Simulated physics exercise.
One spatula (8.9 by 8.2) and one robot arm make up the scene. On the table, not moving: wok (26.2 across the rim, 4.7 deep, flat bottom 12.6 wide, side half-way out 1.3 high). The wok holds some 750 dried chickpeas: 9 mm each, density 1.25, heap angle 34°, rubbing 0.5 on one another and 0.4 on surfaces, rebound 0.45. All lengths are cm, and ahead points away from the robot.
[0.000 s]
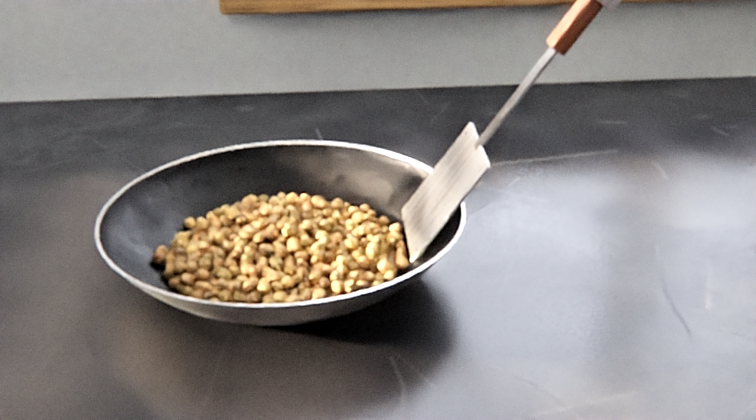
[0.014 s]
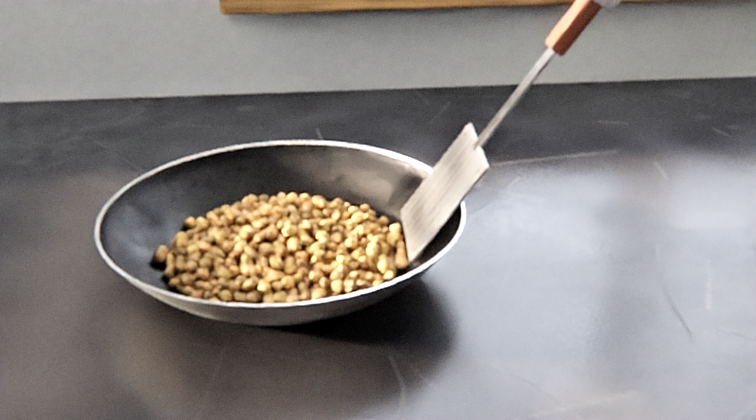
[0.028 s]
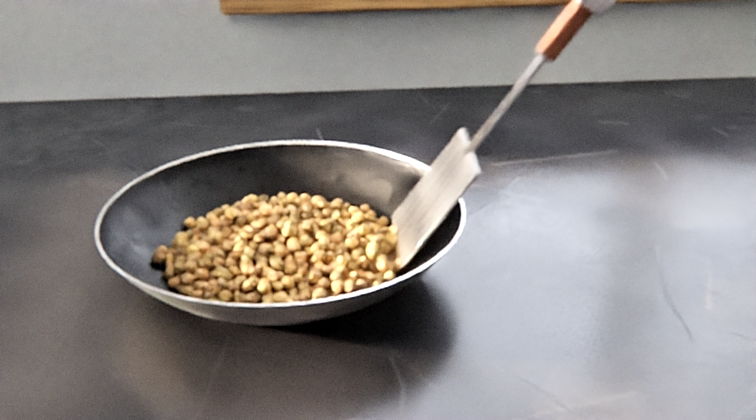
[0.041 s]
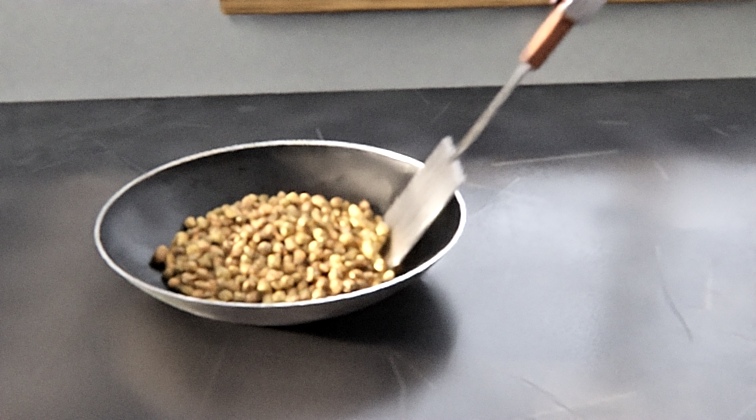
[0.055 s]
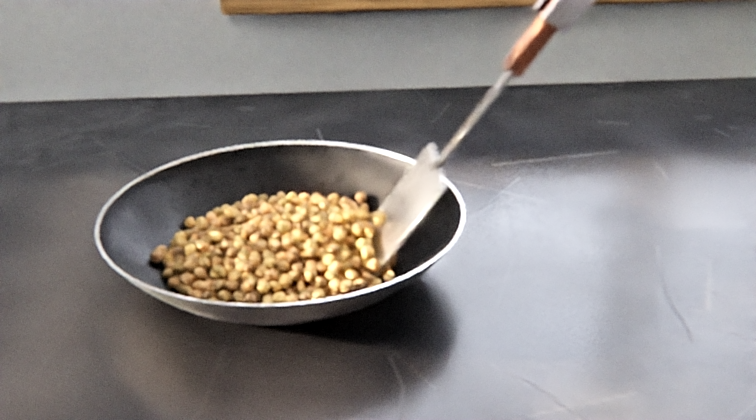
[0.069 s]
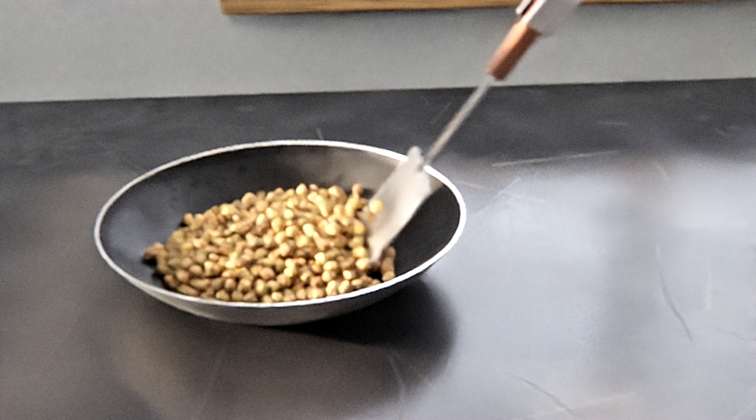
A metal spatula with a wooden handle rests at the right side of a wok of dried chickpeas, barely moving at first. It then slides left into the heap, nudging the nearest chickpeas leftward and bunching the pile slightly higher, while the wok stays still on the dark table.
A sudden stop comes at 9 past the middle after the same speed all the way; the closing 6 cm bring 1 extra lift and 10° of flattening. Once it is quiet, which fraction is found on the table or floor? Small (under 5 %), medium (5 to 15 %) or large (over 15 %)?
Large.
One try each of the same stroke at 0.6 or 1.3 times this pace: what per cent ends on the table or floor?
Some 15 per cent, then some 40 per cent, on the table or floor.
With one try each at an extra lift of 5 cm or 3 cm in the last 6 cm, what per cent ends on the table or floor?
It comes to around 20 per cent on the first try and around 30 per cent on the second.
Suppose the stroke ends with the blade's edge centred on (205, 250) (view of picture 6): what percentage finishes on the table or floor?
Close to 0 per cent finishes on the table or floor.
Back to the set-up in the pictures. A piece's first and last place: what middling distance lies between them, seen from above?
It comes to some 7 cm.
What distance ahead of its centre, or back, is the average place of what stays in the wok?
It rests close to 3.5 centimetres ahead of centre.
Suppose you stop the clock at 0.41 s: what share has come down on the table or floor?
Share at that moment: Roughly 35 %.
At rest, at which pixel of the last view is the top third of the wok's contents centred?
Approximately at pixel (192, 232).
By 0.13 s, sloping 54°, highest piece 8 above the table; 749 in the wok.
By 0.18 s, sloping 51°, highest piece 9 above the table; 749 in the wok.
By 0.41 s, sloping 44°, highest piece 6 above the table; 487 in the wok, 247 on the table or floor, 15 on the blade or in flight.
By 1.46 s, sloping 44°, highest piece 4 above the table; 487 in the wok, 262 on the table or floor.
Final count, 487 in the wok, 262 on the table or floor. That is 35 % on the table or floor.
